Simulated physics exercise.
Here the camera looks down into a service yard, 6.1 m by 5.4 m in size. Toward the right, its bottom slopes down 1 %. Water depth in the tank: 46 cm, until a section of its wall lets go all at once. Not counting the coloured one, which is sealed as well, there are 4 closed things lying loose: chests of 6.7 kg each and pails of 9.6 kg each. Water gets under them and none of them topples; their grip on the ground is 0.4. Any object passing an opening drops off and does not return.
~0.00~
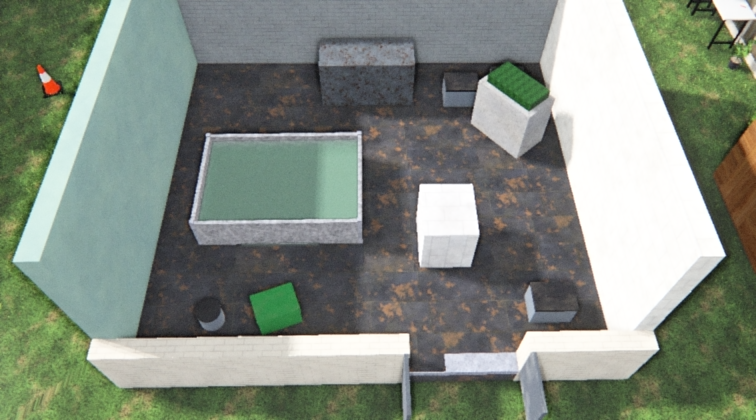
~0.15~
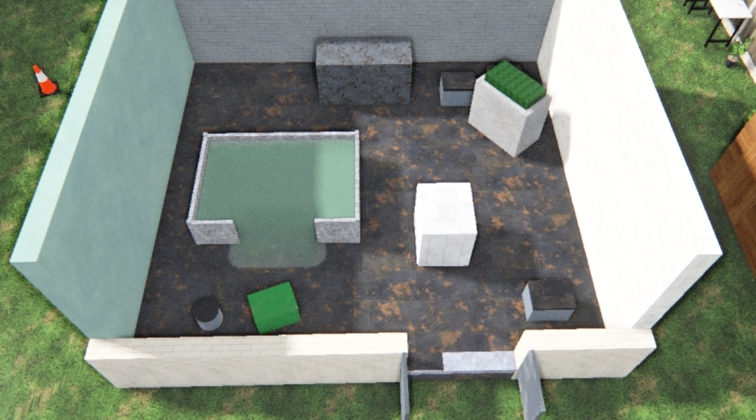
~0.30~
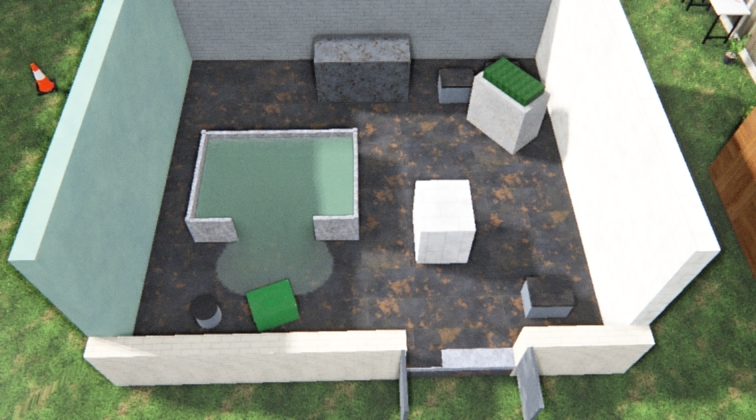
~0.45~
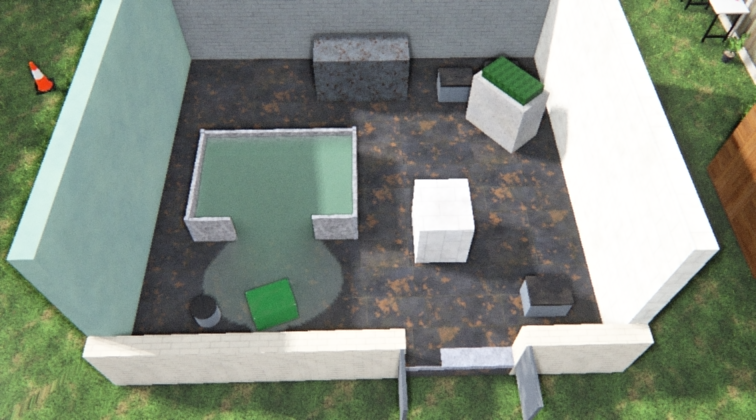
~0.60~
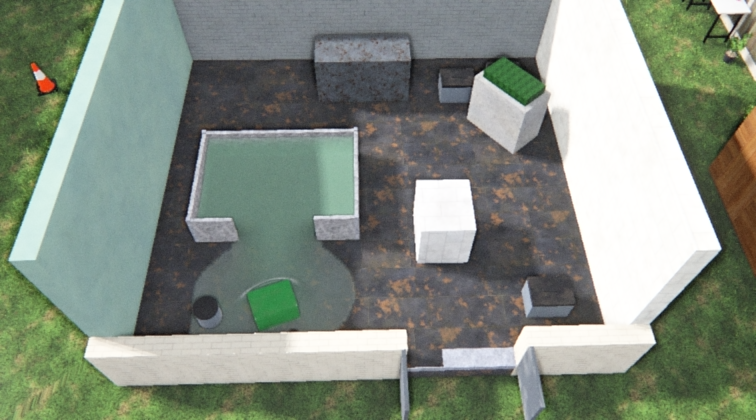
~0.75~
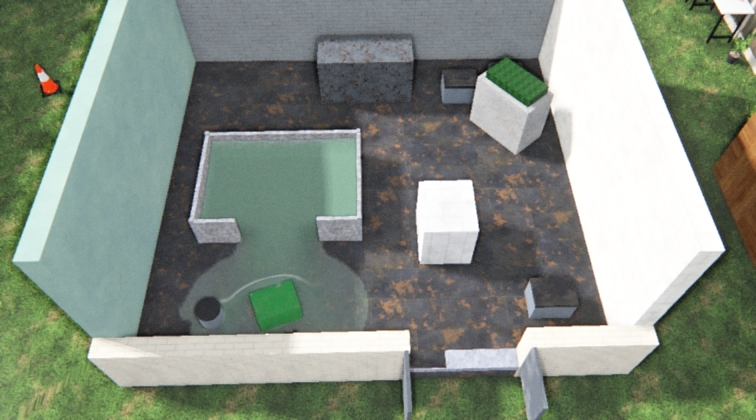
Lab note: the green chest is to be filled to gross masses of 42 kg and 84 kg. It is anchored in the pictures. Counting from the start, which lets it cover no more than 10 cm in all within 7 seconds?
Result: Neither filling.
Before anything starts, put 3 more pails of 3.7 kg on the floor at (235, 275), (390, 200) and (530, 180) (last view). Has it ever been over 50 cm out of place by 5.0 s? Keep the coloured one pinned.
First one went beyond, second stayed within, third stayed within.
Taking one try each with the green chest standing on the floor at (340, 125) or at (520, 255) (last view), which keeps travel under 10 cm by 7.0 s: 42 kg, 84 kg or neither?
Order kept: Light pick works, light pick works.
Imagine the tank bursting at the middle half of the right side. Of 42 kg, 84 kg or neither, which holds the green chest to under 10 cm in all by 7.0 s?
Result: Lesser mass sufficient.
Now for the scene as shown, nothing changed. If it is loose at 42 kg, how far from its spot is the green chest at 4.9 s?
200 cm.
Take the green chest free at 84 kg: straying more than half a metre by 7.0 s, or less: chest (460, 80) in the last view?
Result: Below threshold.
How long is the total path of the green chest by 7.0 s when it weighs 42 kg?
250 cm in all.
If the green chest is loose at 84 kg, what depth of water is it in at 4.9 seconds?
12 cm, roughly.
After 1.4 s the green chest would be 35 cm from its start with 42 kg and 30 cm from its start with 84 kg; 15 cm of water round it then.
After 3.1 s the green chest would be 124 cm from its start with 42 kg and 31 cm from its start with 84 kg; 15 cm of water round it then.
After 4.9 s the green chest would be 197 cm from its start with 42 kg and 31 cm from its start with 84 kg; 12 cm of water round it then.
After 7.0 s the green chest would be 197 cm from its start with 42 kg and 31 cm from its start with 84 kg; 9 cm of water round it then.
